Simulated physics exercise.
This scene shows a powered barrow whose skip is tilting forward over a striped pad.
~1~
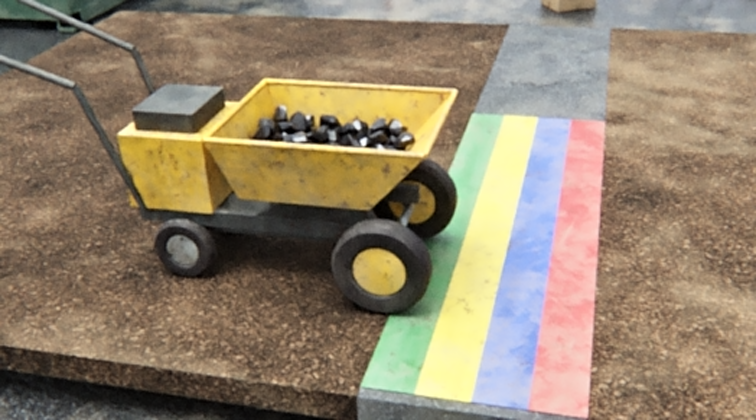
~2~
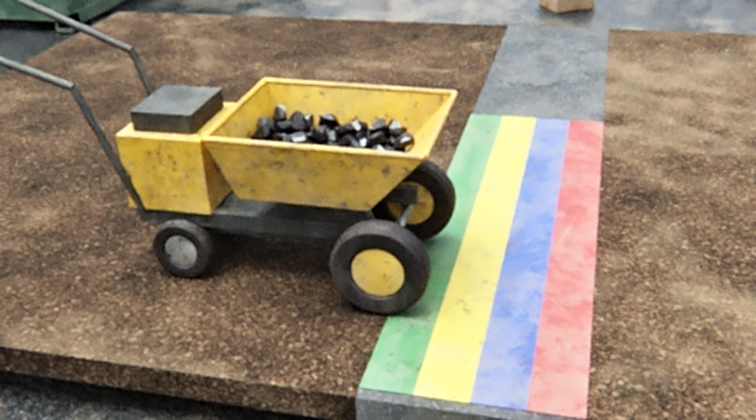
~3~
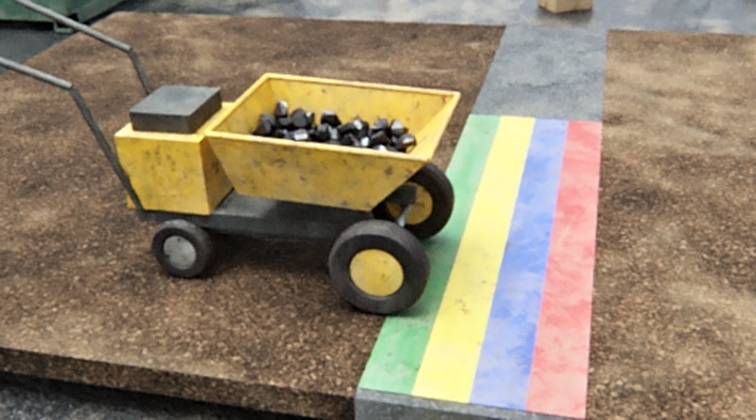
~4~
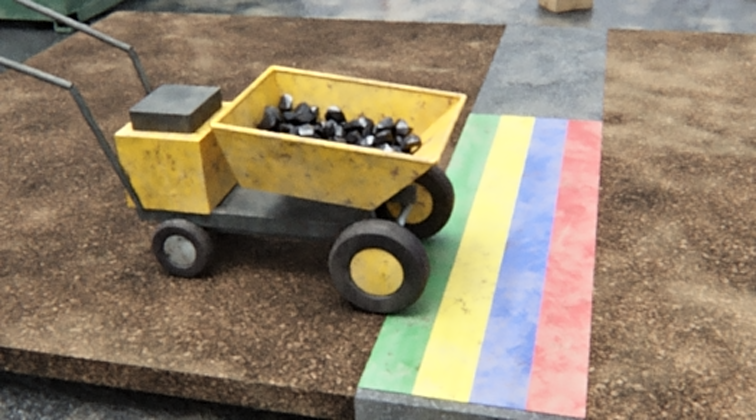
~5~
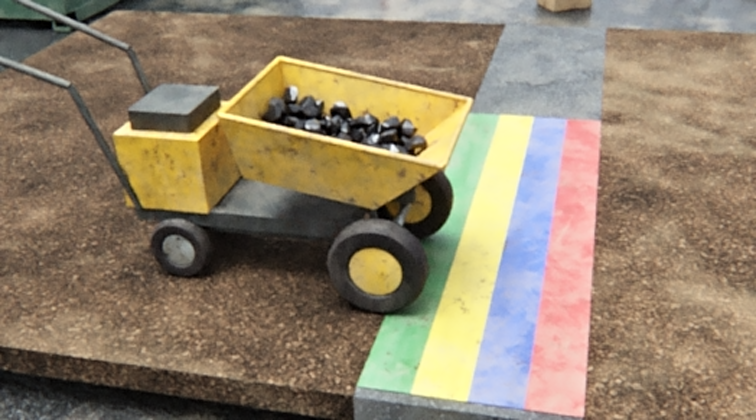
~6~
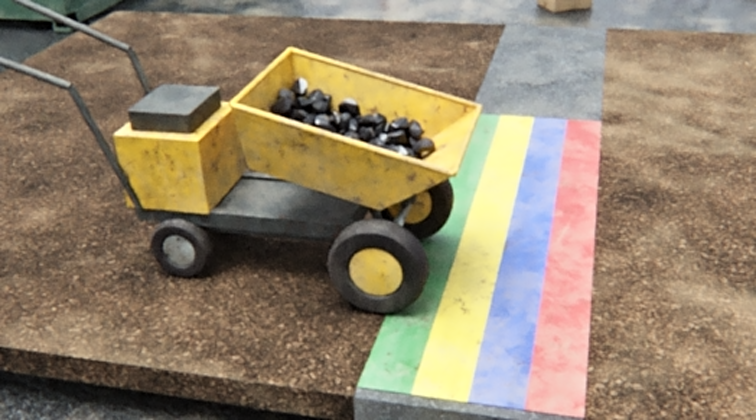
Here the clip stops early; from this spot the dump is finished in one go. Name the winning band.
The red band.
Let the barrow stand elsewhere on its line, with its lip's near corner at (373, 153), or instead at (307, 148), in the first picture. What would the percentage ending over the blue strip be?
Roughly 30 percent first, then roughly 20 percent.
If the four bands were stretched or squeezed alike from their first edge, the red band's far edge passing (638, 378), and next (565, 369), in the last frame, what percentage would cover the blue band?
Roughly 40 per cent first, then 10 per cent.
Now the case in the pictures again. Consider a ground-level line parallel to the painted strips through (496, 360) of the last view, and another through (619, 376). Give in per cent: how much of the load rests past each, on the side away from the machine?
Close to 80 and 10 per cent respectively.
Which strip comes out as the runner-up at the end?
The next spot goes to the blue strip.
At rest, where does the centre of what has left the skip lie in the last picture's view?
About (566, 279).
Soon, skip tipped steeply; all in the skip.
A while on, skip tipped right over; nearly all in the skip; a stray few over the blue strip; a stray few over the red strip.
Towards the end, skip tipped right over; about a quarter in the skip; a small part over the blue strip; about a third over the red strip; about a quarter off the paint.
Finally, skip tipped right over; about a quarter in the skip; none over the green strip; a stray few over the yellow strip; about a quarter over the blue strip; about a third over the red strip; about a quarter off the paint.
